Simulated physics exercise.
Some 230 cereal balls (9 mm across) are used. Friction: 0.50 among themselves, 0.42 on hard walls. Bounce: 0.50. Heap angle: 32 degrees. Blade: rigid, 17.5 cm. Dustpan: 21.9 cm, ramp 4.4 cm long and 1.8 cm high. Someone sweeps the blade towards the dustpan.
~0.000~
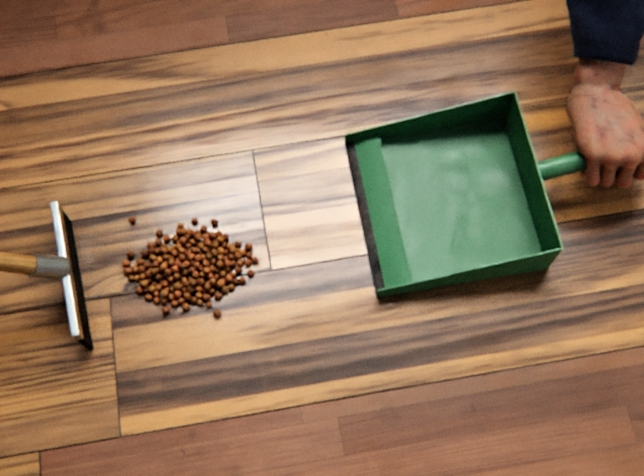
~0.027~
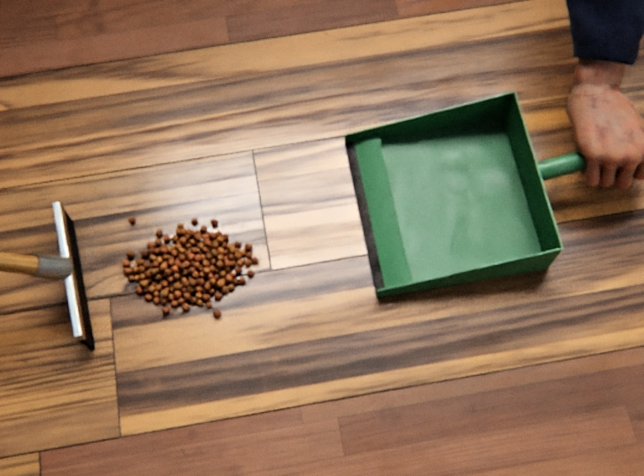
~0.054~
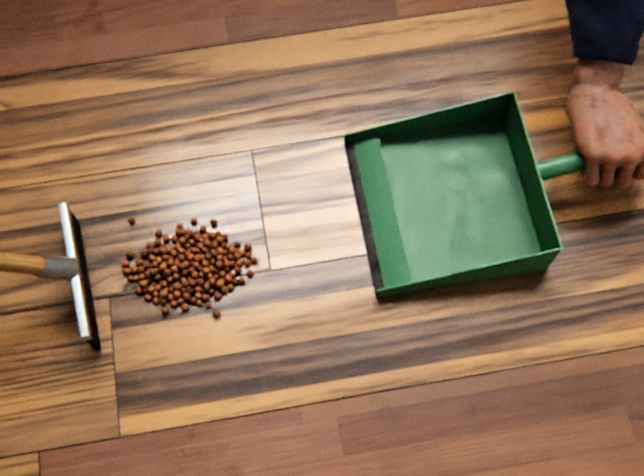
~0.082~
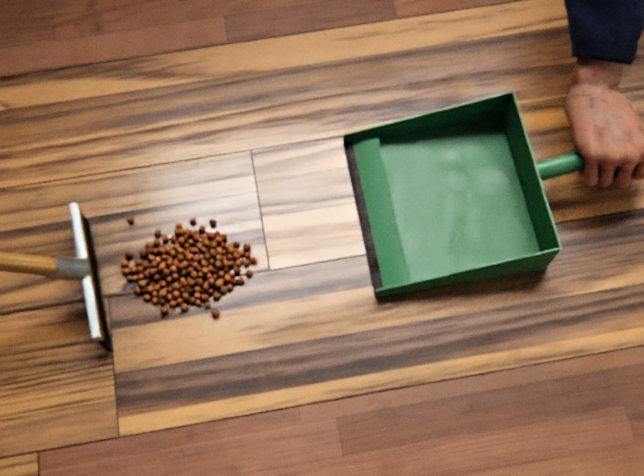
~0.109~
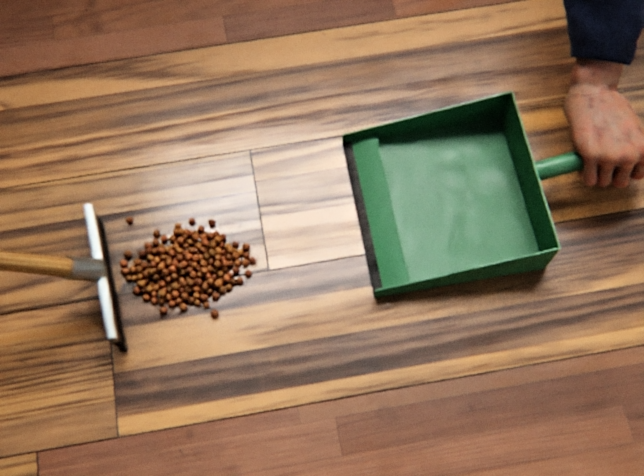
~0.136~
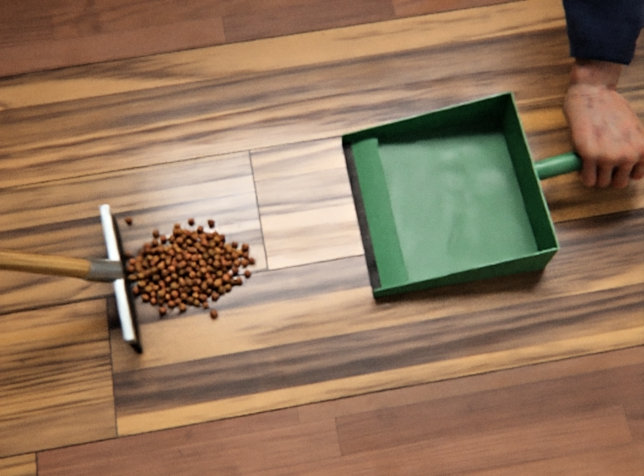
In the video, a hand holds a green dustpan on a wooden floor while a long-handled blade on the left slides right toward a pile of small brown balls, reaching its left edge and nudging a few of them.
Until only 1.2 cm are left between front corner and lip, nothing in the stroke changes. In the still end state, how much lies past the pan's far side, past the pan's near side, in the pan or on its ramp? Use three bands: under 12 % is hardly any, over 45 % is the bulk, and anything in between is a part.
Far side: Hardly any, near side: A part, pan: A part.
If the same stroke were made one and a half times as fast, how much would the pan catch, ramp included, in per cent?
Then some 30 in a hundred.
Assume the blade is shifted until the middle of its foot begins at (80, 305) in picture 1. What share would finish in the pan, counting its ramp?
About 15 per cent.
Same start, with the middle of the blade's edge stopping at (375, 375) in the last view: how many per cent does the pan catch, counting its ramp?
Some 0 per cent.
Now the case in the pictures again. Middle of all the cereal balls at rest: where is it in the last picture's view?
Near (360, 248).
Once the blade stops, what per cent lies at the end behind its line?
Estimate: Near 25 %.
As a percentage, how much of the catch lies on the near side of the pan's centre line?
Roughly 100 per cent.
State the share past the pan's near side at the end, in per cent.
Roughly 20 in a hundred come to rest there.
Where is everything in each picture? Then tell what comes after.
Blade from (78, 335) to (57, 208), moved 0.0 cm, 0 of the pieces shifted so far; middle of the pieces at (186, 264); pan at (458, 202), in the first picture.
Blade from (80, 336) to (59, 209), moved 0.3 cm, 0 of the pieces shifted so far; middle of the pieces at (186, 264), in the second picture.
Blade from (87, 336) to (65, 209), moved 1.1 cm, 0 of the pieces shifted so far; middle of the pieces at (185, 264), in the third picture.
Blade from (98, 337) to (76, 210), moved 2.6 cm, 0 of the pieces shifted so far; middle of the pieces at (184, 264), in the fourth picture.
Blade from (114, 338) to (91, 211), moved 4.5 cm, 0 of the pieces shifted so far; middle of the pieces at (184, 264), in the fifth picture.
Blade from (131, 339) to (106, 212), moved 6.6 cm, 9 of the pieces shifted so far; middle of the pieces at (183, 265); pan at (455, 202). The blade's pace is about 0.77 m/s, heading 14 degrees towards the viewer's side, in the sixth picture.
After 0.33 s, middle of the blade 16 cm from the lip; 0 % over the lip, far side 0 %, near side 5 %.
Then, at 0.46 s, middle of the blade 6 cm from the lip; 0 % over the lip, far side 0 %, near side 15 %.
Then, at 0.71 s, middle of the blade 2 cm from the lip; 20 % over the lip, far side 0 %, near side 20 %.
In the end, at 1.2 s, far side 0 %, near side 20 %, pan 20 %, in front of the lip or behind the blade 55 %.
